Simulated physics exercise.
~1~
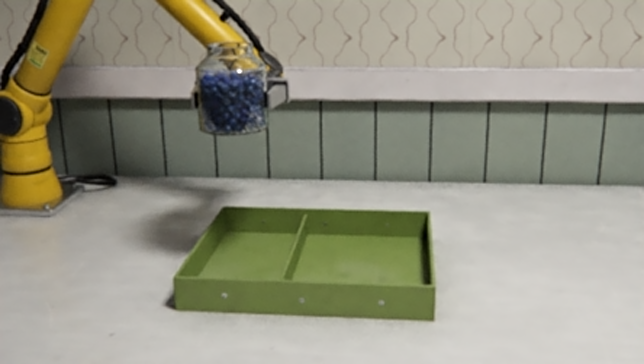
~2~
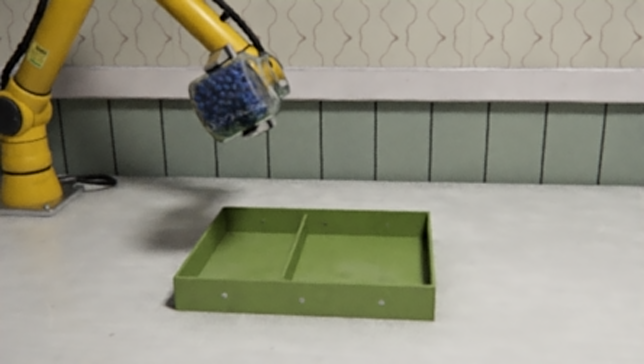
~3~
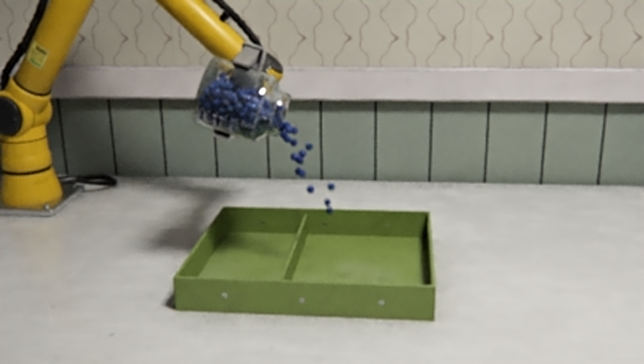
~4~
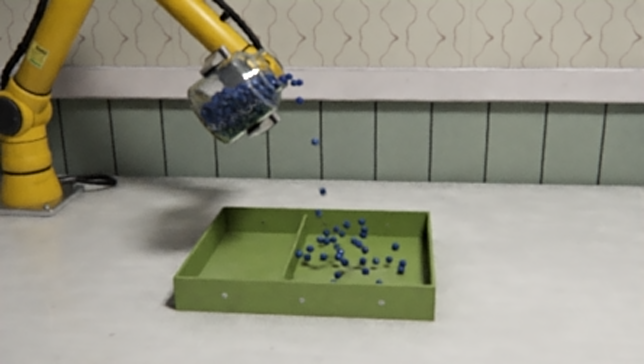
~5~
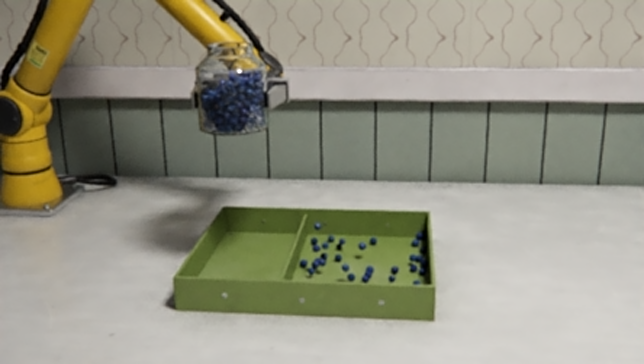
A pale grey tabletop stands before a wall with green panelling and cream patterned paper above, seen from the front and slightly above. At the left, a yellow robot arm holds a clear jar of dark blue beads over a shallow green tray divided in two by a cross wall. The arm tips the jar to the right until it lies on its side, and a thin stream of beads spills into the tray's right-hand part. It then turns the jar back upright. The beads scatter and settle there, some against the right wall, while the left part stays empty and most beads remain in the jar.
